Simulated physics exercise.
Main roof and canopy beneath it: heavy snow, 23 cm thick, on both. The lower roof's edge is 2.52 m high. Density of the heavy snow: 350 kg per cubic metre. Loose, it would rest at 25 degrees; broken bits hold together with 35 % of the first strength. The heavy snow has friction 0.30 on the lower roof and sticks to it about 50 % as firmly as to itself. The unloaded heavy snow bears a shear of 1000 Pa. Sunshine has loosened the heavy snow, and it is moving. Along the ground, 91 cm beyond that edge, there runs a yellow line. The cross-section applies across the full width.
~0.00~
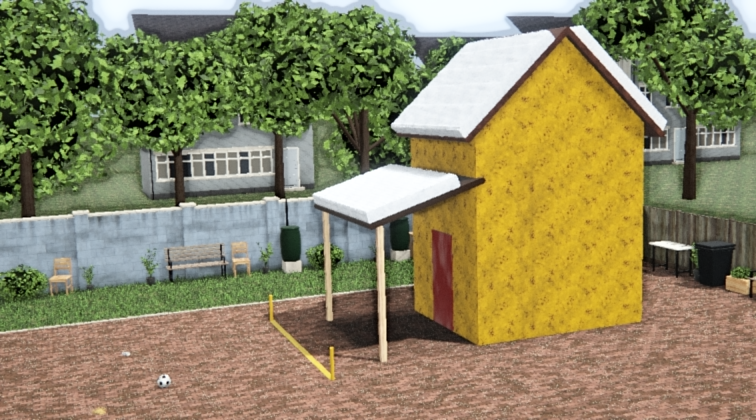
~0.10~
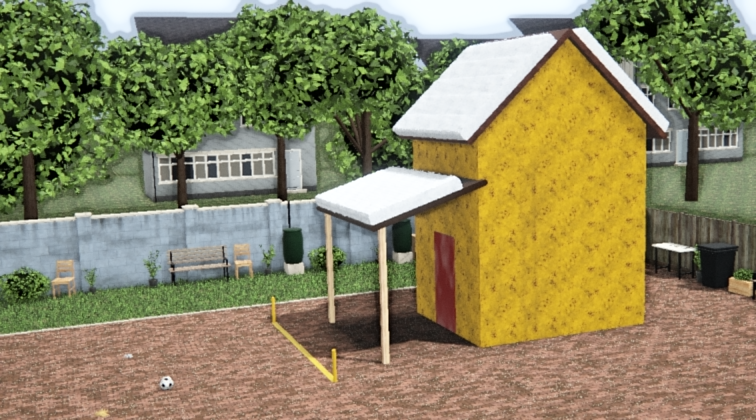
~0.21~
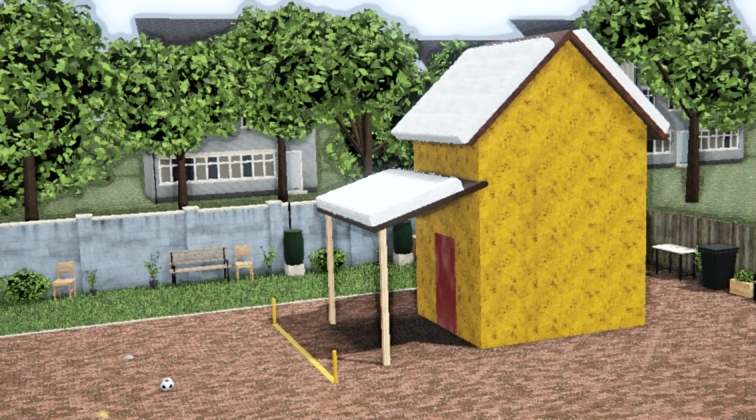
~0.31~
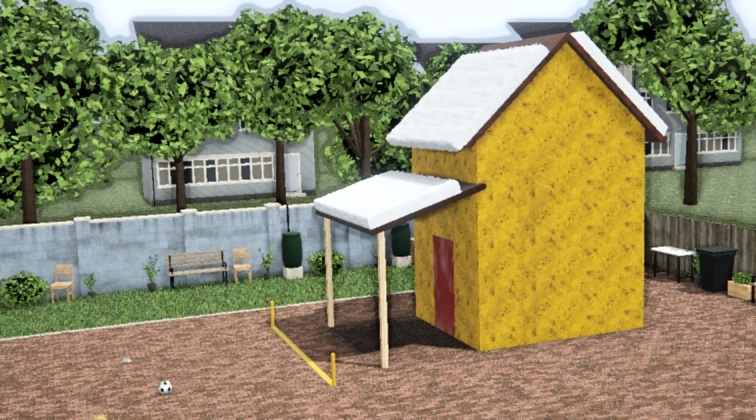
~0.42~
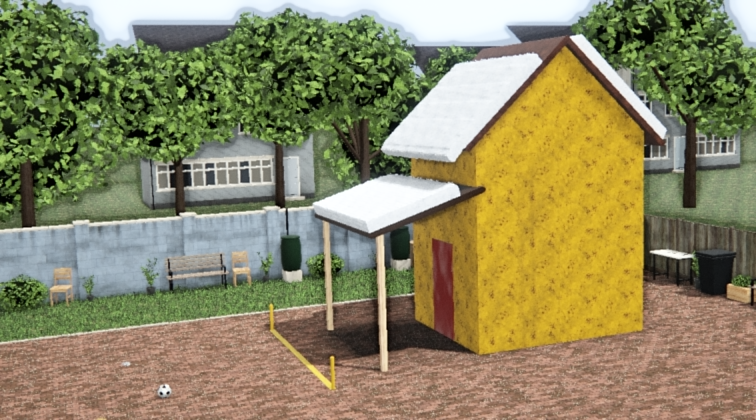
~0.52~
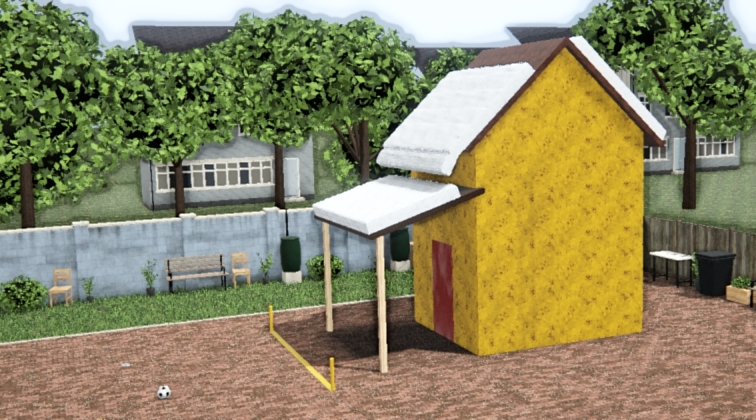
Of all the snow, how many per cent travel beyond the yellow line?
Something like 21 %.
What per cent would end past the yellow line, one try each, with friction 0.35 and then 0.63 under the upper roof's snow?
In that order: 8 %, 0 %.
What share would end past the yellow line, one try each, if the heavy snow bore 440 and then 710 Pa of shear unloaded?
Try one gives 60 per cent, try two gives 45 per cent.
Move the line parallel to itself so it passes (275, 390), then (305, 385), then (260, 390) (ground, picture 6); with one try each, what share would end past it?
1 %, then 10 %, then 0 %.
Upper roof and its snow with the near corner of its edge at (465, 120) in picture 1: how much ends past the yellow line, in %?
In that case it would be around 45 percent.
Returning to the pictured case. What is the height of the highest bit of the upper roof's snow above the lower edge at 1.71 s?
1.0 m or thereabouts.
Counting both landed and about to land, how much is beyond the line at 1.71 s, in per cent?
Roughly 0 per cent.
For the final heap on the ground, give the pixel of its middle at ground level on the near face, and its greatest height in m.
The heap centres around (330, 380) and rises about 0.3 m.
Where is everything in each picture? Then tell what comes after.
In the first frame, leading edge of the heavy snow at (464, 133).
In the second frame, leading edge of the heavy snow at (466, 136), its middle shifted 2.1 cm.
In the third frame, leading edge of the heavy snow at (464, 144), its middle shifted 8.7 cm, 3 % of it past the upper edge, in one piece.
In the fourth frame, leading edge of the heavy snow at (458, 148), its middle shifted 20 cm, 8 % of it past the upper edge, in one piece.
In the fifth frame, leading edge of the heavy snow at (452, 149), its middle shifted 37 cm, 14 % of it past the upper edge, in one piece.
In the sixth frame, leading edge of the heavy snow at (445, 161), its middle shifted 59 cm, 23 % of it past the upper edge, cracking.
After 1.07 s, none is below the lower edge and 0 % is past the line.
After 1.71 s, 5 % is below the lower edge and 0 % is past the line.
After 2.36 s, 39 % is below the lower edge and 16 % is past the line.
After 3.00 s, 46 % is below the lower edge and 21 % is past the line.
After 3.60 s, at the end, 46 % is below the lower edge and 21 % is past the line.
